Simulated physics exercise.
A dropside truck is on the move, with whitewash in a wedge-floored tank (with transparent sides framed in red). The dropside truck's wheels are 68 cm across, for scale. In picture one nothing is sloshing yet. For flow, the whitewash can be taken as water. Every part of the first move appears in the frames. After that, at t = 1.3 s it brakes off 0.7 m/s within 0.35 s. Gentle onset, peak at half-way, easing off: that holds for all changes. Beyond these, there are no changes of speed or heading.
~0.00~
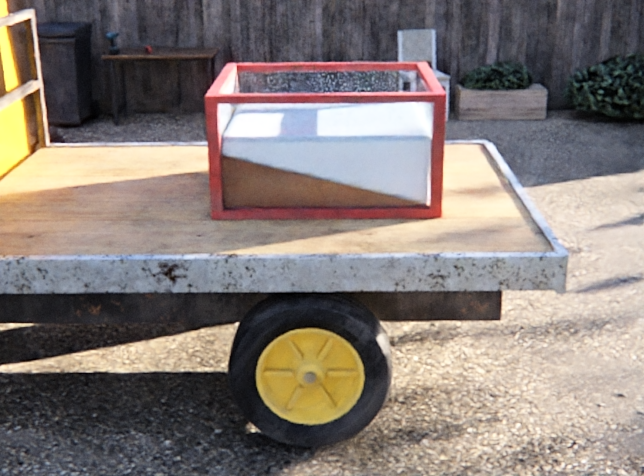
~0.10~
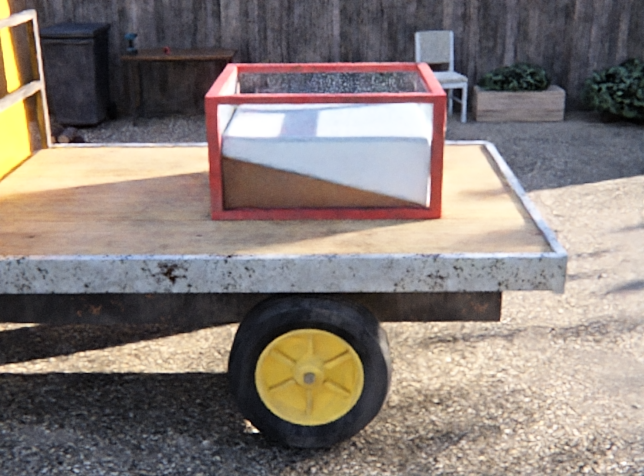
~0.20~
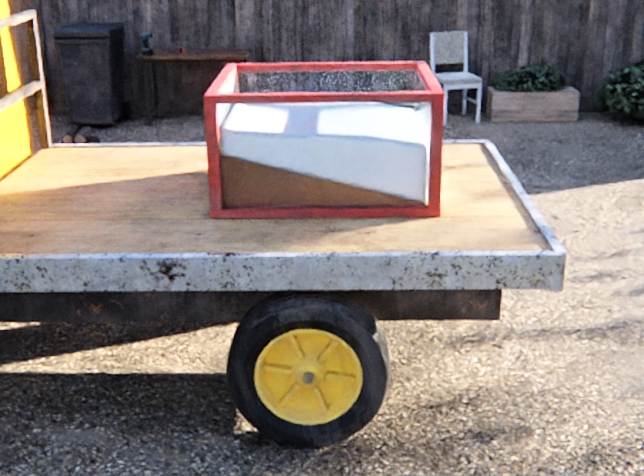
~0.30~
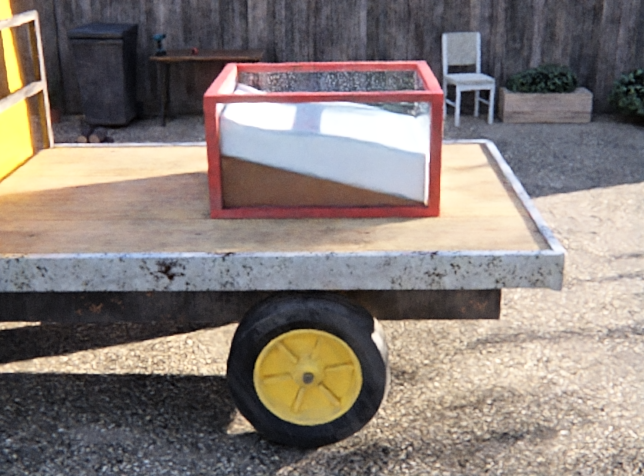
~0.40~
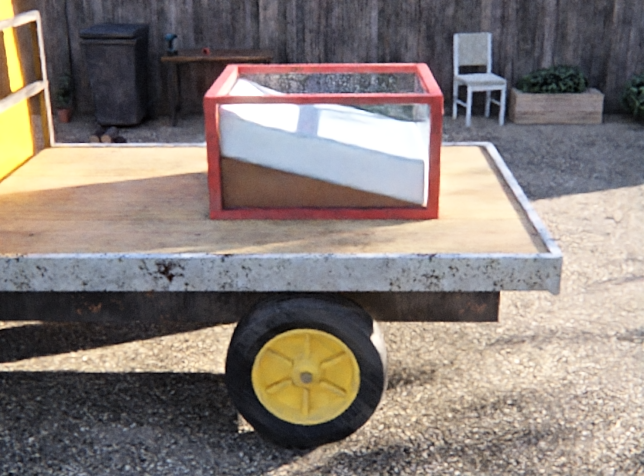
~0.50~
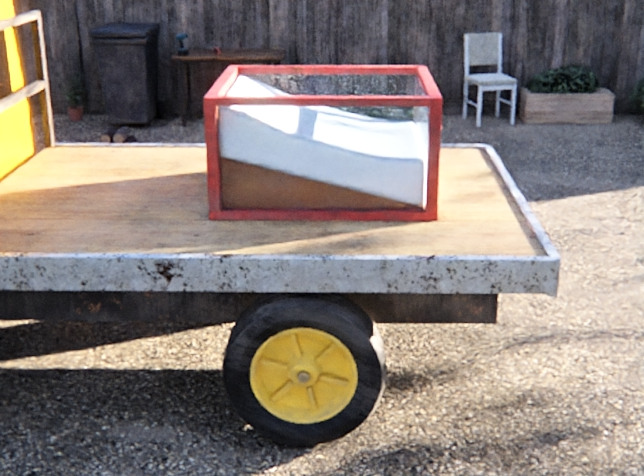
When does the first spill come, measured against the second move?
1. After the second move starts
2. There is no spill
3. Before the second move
Answer: 1.
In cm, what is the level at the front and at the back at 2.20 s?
Some 34 cm in front and some 30 cm behind.
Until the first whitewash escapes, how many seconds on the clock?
That comes at some 2.2 s.
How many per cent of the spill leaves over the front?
About 90 per cent.
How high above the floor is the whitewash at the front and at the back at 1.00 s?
Front: 30 cm; back: 38 cm.
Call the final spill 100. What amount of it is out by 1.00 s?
I'd say somewhere near 0 per cent.
Then, 1.00 s in, front 30 cm, middle 29 cm, back 38 cm above the lowest part of the floor; no loss so far.
Then, 1.50 s in, front 27 cm, middle 34 cm, back 28 cm above the lowest part of the floor; no loss so far.
Then, 2.20 s in, front 33 cm, middle 32 cm, back 29 cm above the lowest part of the floor; the loss stands at 1 per cent, over the front.
Then, 4.64 s in, the loss stands at 2 per cent, over the front; the first of it left at about 2.20 s, and the second move began at 1.3 s.
